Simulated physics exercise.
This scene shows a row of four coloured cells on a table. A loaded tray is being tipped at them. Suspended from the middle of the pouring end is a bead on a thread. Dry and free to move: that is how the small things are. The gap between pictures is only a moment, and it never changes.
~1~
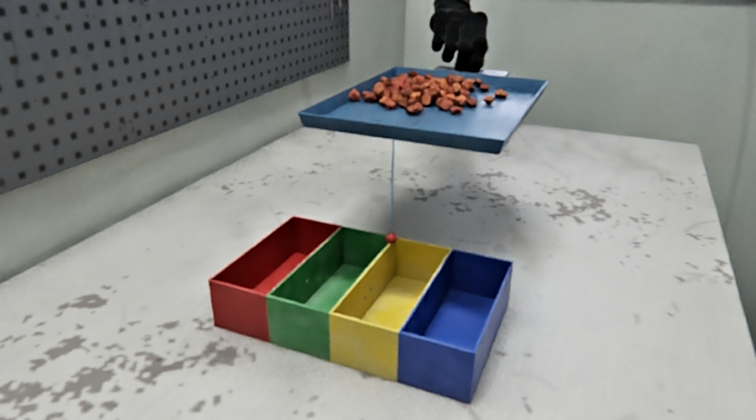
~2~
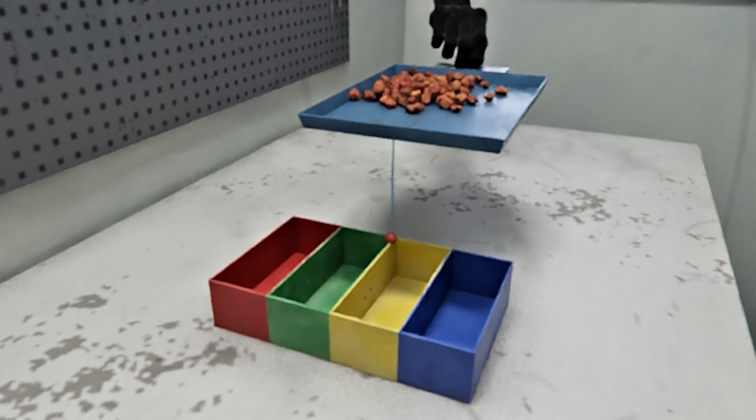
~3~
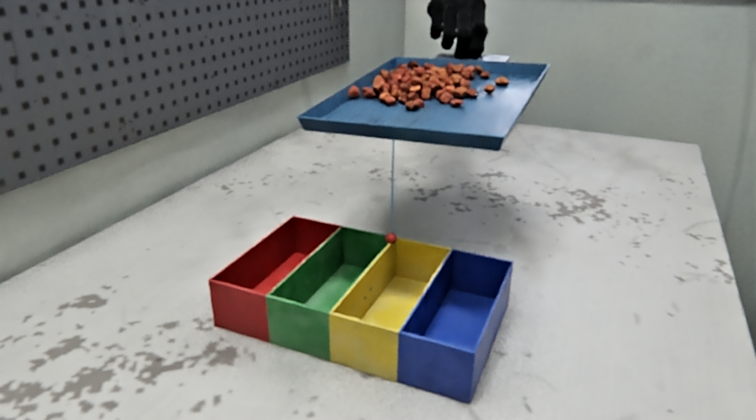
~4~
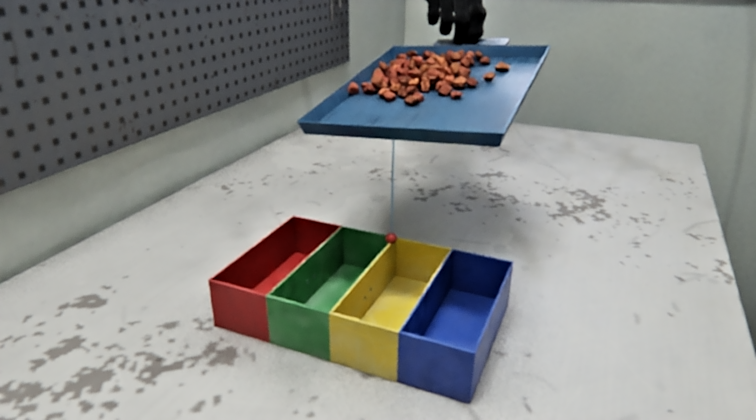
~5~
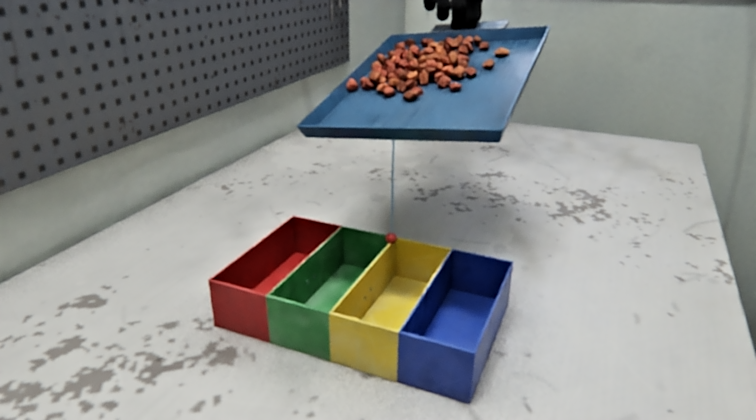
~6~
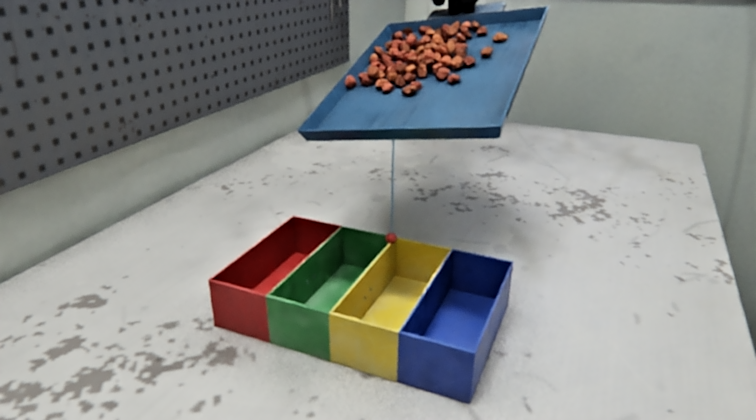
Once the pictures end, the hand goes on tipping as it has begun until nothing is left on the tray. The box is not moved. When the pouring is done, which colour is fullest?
Fullest: The red cell.
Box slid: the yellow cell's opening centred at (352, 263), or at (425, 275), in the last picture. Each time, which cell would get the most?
So it's the green cell for the first shift and the cell in red for the second.
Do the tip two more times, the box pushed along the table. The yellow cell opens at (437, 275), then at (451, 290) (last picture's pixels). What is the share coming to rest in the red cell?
Close to 50 in a hundred, then close to 30 in a hundred.
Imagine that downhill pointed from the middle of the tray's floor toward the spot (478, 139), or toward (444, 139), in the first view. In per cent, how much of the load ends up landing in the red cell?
Lab note: Try 1 = 0 %, try 2 = 0 %.
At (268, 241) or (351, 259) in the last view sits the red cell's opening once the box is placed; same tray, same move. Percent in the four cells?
First placement near 100 percent, second near 20 percent.
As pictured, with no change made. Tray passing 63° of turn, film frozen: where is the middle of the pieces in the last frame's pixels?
Somewhere about pixel (332, 120).
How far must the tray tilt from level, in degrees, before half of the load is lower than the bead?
80°.
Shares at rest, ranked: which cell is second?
It's green that ends up second.
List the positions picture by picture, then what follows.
Corners of the pouring end near (304, 112) and (500, 138), level; middle of the load near (426, 88), bits of crushed brick; bead on its thread near (391, 238); red cell near (239, 306); green cell near (299, 323); yellow cell near (364, 342); blue cell near (435, 362), in the first picture.
Corners of the pouring end near (303, 113) and (500, 137), level; middle of the load near (425, 86), in the second picture.
Corners of the pouring end near (303, 116) and (500, 135), tipped barely, lowest at the left corner; middle of the load near (425, 80), in the third picture.
Corners of the pouring end near (302, 120) and (499, 131), tipped a little, lowest at the left corner; middle of the load near (424, 70), in the fourth picture.
Corners of the pouring end near (302, 124) and (498, 127), tipped a little, lowest at the left corner; middle of the load near (423, 61), in the fifth picture.
Corners of the pouring end near (302, 128) and (496, 124), tipped clearly, lowest at the left corner; middle of the load near (420, 52); red cell near (239, 306); green cell near (299, 323); yellow cell near (364, 342); blue cell near (435, 362), in the sixth picture.
Shortly afterwards, tray tipped steeply; the bulk on the tray; only a few in the red cell; a little falling or outside the box.
Next, tray tipped past a quarter turn; only a few on the tray; near two thirds in the red cell; near a quarter in the green cell; a little falling or outside the box.
Some moments later, tray tipped past a quarter turn; near two thirds in the red cell; near a quarter in the green cell; a little falling or outside the box.
In the end, tray tipped past a quarter turn; near two thirds in the red cell; near a quarter in the green cell; none at all in the blue cell; none at all in the yellow cell; a little outside the box.
